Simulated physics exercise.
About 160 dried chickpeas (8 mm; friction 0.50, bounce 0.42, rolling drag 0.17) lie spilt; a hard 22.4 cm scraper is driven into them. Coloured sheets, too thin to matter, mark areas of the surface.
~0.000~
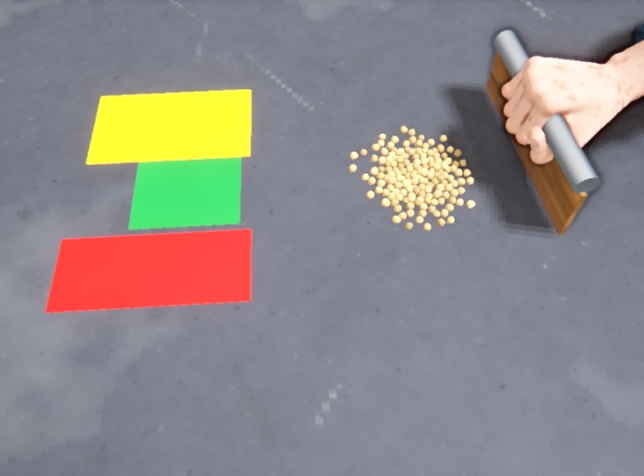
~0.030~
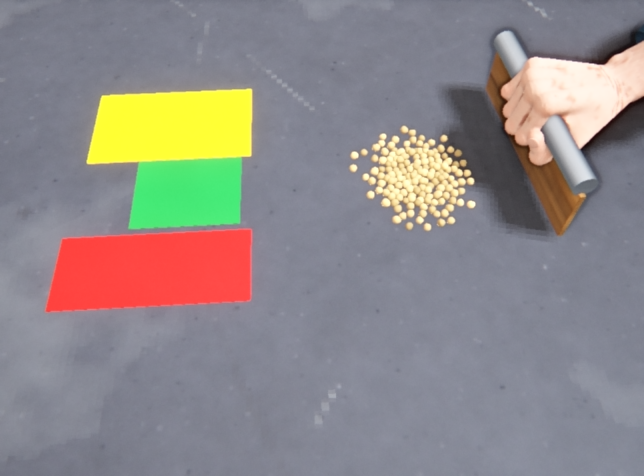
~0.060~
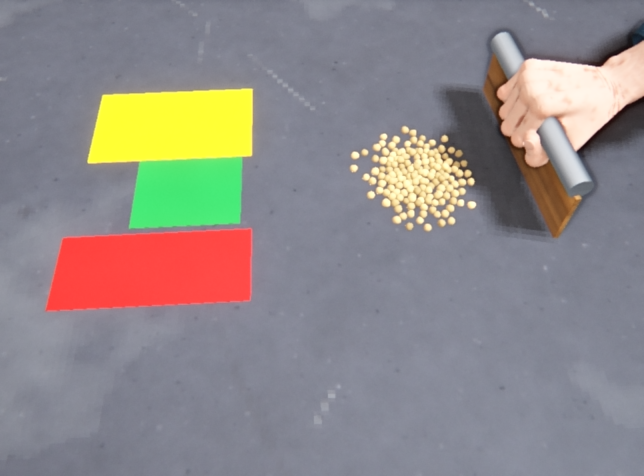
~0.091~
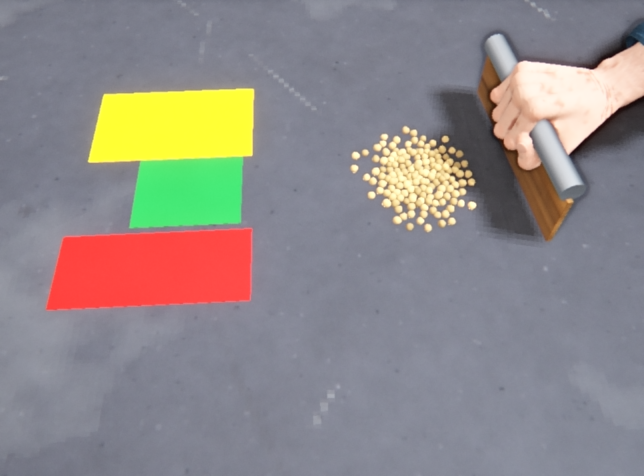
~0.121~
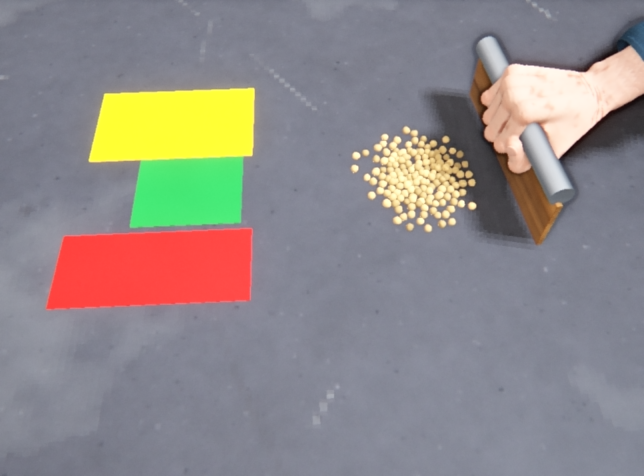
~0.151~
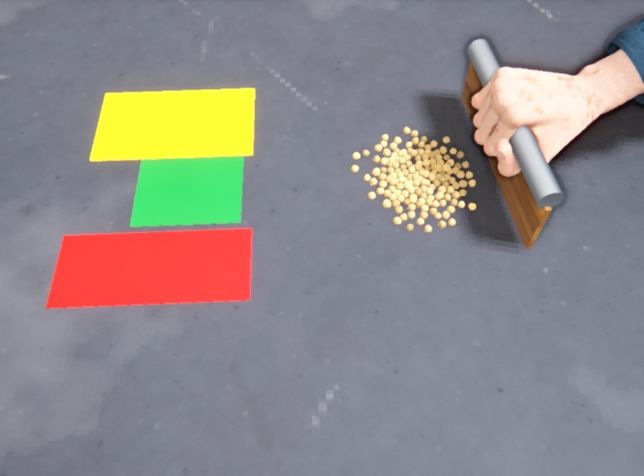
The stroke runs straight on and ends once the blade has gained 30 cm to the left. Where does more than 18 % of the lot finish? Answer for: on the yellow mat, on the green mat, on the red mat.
On the yellow mat: No; on the green mat: Yes; on the red mat: Yes.
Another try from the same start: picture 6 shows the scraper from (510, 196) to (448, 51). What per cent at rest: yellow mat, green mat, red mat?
Yellow mat 35, green mat 35, red mat 5.
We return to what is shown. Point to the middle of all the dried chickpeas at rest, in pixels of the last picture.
At about (222, 220).
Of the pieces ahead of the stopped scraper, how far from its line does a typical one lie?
Some 3 cm.
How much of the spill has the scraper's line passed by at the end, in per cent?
Roughly 0 per cent.
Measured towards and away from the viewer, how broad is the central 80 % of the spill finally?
Roughly 14 cm.
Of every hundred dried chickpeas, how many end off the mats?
About 10 per cent.
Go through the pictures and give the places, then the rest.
In the first frame, scraper from (578, 200) to (500, 55); moved 0.0 cm; 0 pieces shifted; middle of the spill at (420, 171); red mat at (153, 269); green mat at (187, 192); yellow mat at (173, 125).
In the second frame, scraper from (577, 201) to (499, 55); moved 0.2 cm; 0 pieces shifted; middle of the spill at (420, 172).
In the third frame, scraper from (573, 204) to (496, 57); moved 0.7 cm; 0 pieces shifted; middle of the spill at (420, 172).
In the fourth frame, scraper from (565, 207) to (490, 59); moved 1.6 cm; 0 pieces shifted; middle of the spill at (421, 172).
In the fifth frame, scraper from (554, 211) to (482, 61); moved 2.7 cm; 0 pieces shifted; middle of the spill at (421, 173).
In the sixth frame, scraper from (544, 214) to (474, 64); moved 3.9 cm; 0 pieces shifted; middle of the spill at (422, 173); red mat at (153, 267); green mat at (189, 190); yellow mat at (176, 123). Its speed is about 0.39 m/s, heading 15 degrees towards the viewer.
After 0.49 s, scraper 17 cm from its start, spill 14 cm wide; off the mats 100 %.
Then, at 0.83 s, scraper 30 cm from its start, spill 16 cm wide; red mat 25 %, green mat 25 %, yellow mat 5 %, off the mats 40 %.
Then, at 1.12 s, scraper 32 cm from its start, spill 16 cm wide; red mat 40 %, green mat 45 %, yellow mat 5 %, off the mats 10 %.
In the end, at 1.3 s, red mat 40 %, green mat 45 %, yellow mat 5 %, off the mats 10 %.
